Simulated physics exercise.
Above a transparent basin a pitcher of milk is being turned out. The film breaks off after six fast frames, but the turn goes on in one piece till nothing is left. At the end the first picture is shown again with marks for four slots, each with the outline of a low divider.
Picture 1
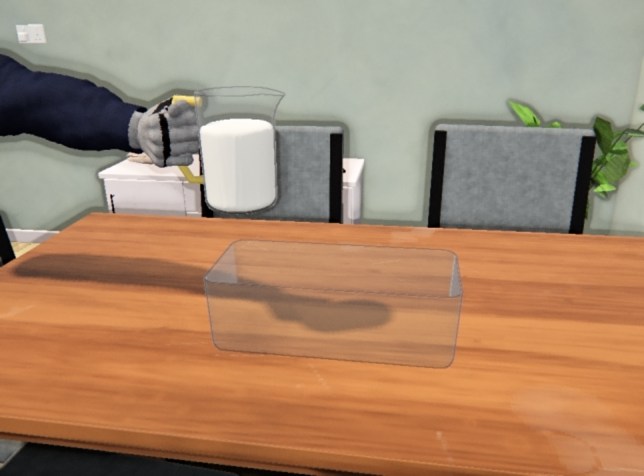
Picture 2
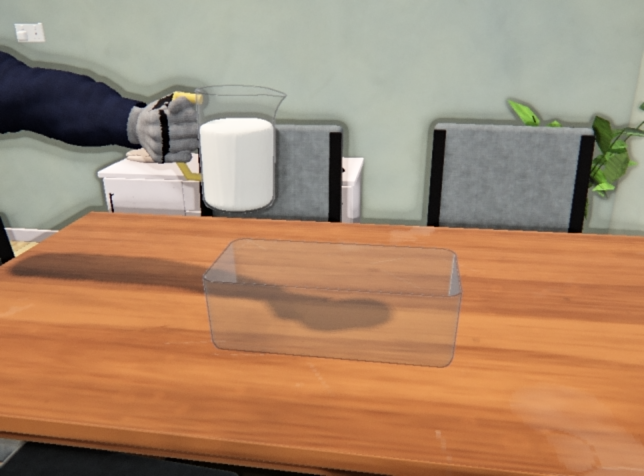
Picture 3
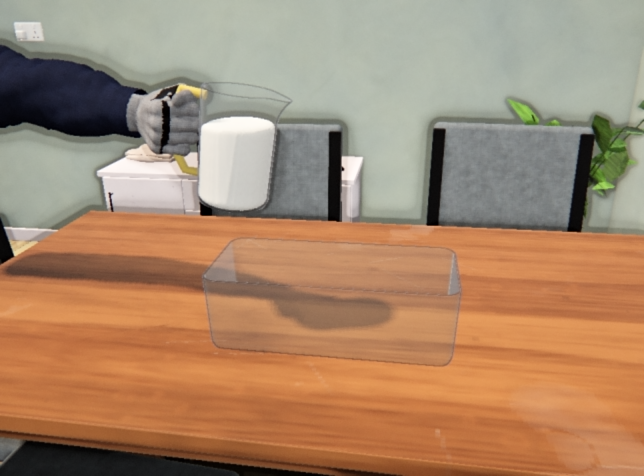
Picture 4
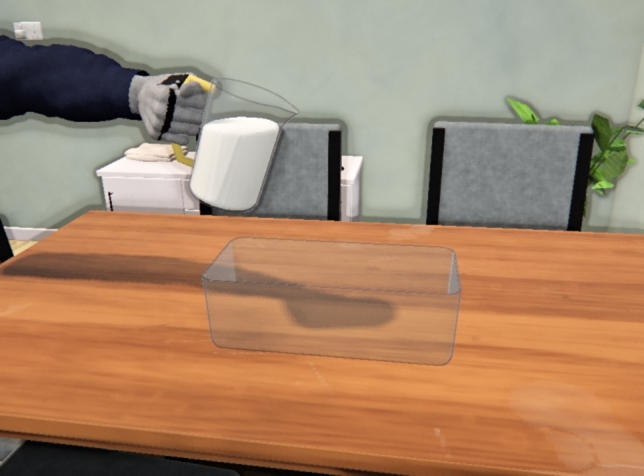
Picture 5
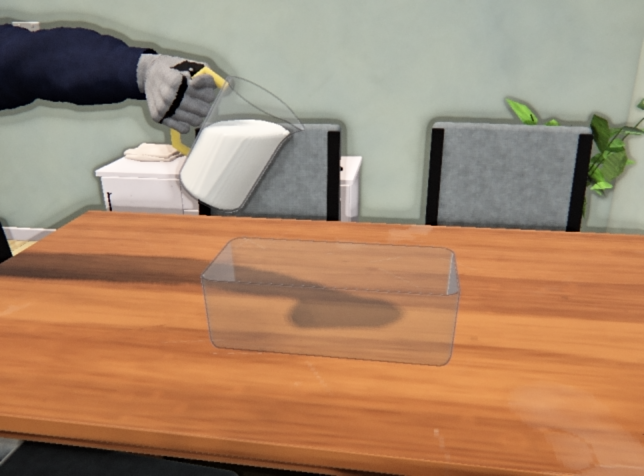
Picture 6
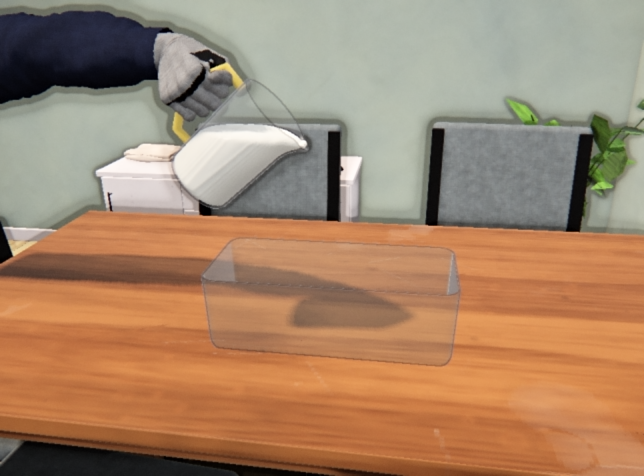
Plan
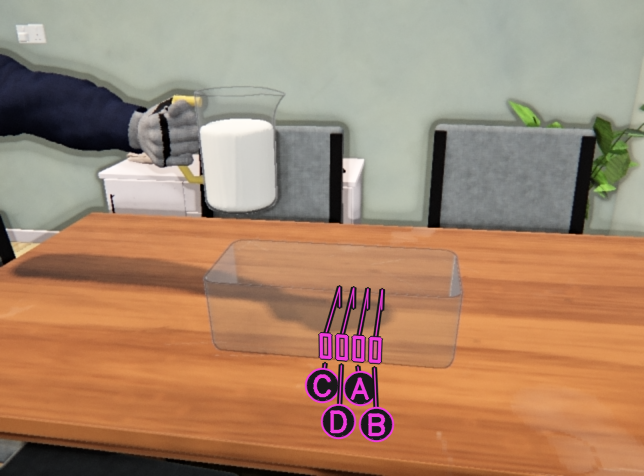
We see a gloved hand holding a clear pitcher of white milk above a transparent basin on a wooden table, first upright, then tilting steadily to the right as the milk slides toward the lip.
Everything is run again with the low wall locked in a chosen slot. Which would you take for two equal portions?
Slot D does it best.
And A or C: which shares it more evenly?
The answer is C.
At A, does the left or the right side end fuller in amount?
The left side.
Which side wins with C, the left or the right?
The right side.
In magenta, A at (357, 366); B at (374, 368); C at (325, 363); D at (341, 365).
With A, about 80 % ends left of the wall and 10 % right of it; 9 % is lost outside.
With B, about 87 % ends left of the wall and 7 % right of it; 6 % is lost outside.
With C, about 27 % ends left of the wall and 71 % right of it.
With D, about 52 % ends left of the wall and 45 % right of it; 3 % is lost outside.
